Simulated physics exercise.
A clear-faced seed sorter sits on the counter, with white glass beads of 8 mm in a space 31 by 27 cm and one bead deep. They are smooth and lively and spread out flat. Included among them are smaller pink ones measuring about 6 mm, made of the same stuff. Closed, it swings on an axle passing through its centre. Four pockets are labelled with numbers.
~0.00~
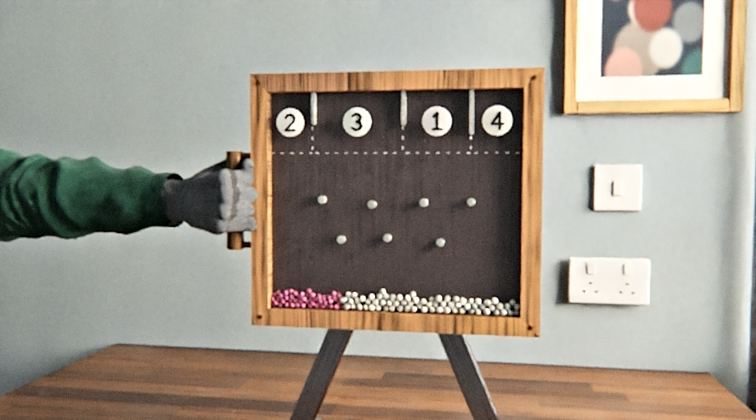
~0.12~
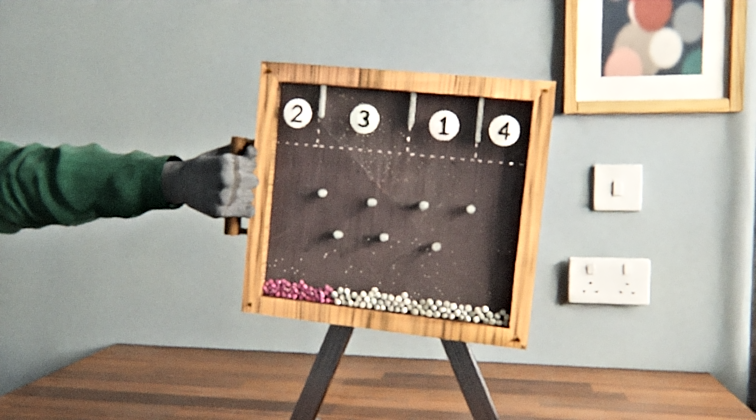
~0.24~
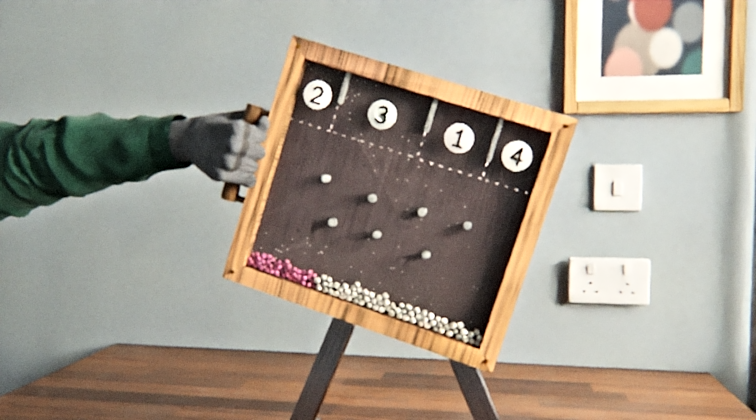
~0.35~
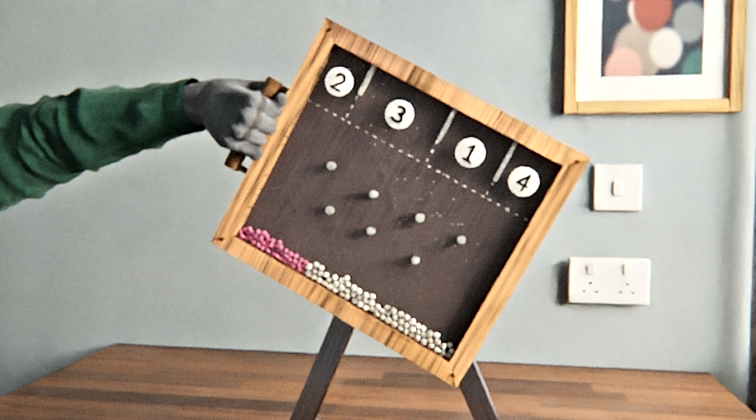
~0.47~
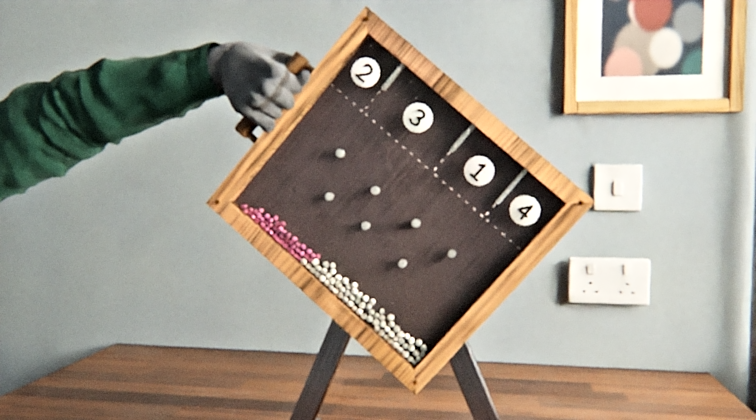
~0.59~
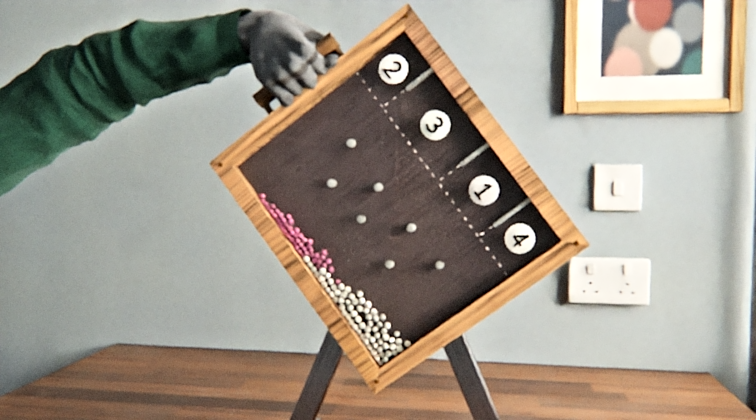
A gloved hand in a green sleeve turning a wooden-framed board clockwise, pink and white beads shifting along its lower edge.
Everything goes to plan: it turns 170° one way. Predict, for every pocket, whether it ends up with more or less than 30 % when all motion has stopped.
Predicted: No. 1 less, 2 less, 3 less, 4 more.
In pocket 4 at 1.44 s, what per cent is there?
65 %.
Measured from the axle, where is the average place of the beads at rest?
Some 10 cm left and 11 cm below.
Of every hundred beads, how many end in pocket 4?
I'd estimate close to 70 per cent.
After 1.02 s, it stands 97° clockwise; the beads' middle is 7 cm left of and 12 cm below the centre; nothing in the marked areas.
After 1.44 s, it stands 140° clockwise; the beads' middle is 6 cm left of and 14 cm below the centre; no. 4, 65 %.
After 1.81 s, it stands 170° clockwise; the beads' middle is 11 cm left of and 11 cm below the centre; no. 1, 5 %, no. 4, 70 %.
All still by 2.8 s, it stands 170° clockwise; no. 1, 15 %, no. 2, 0 %, no. 3, 0 %, no. 4, 70 %, elsewhere 15 %.
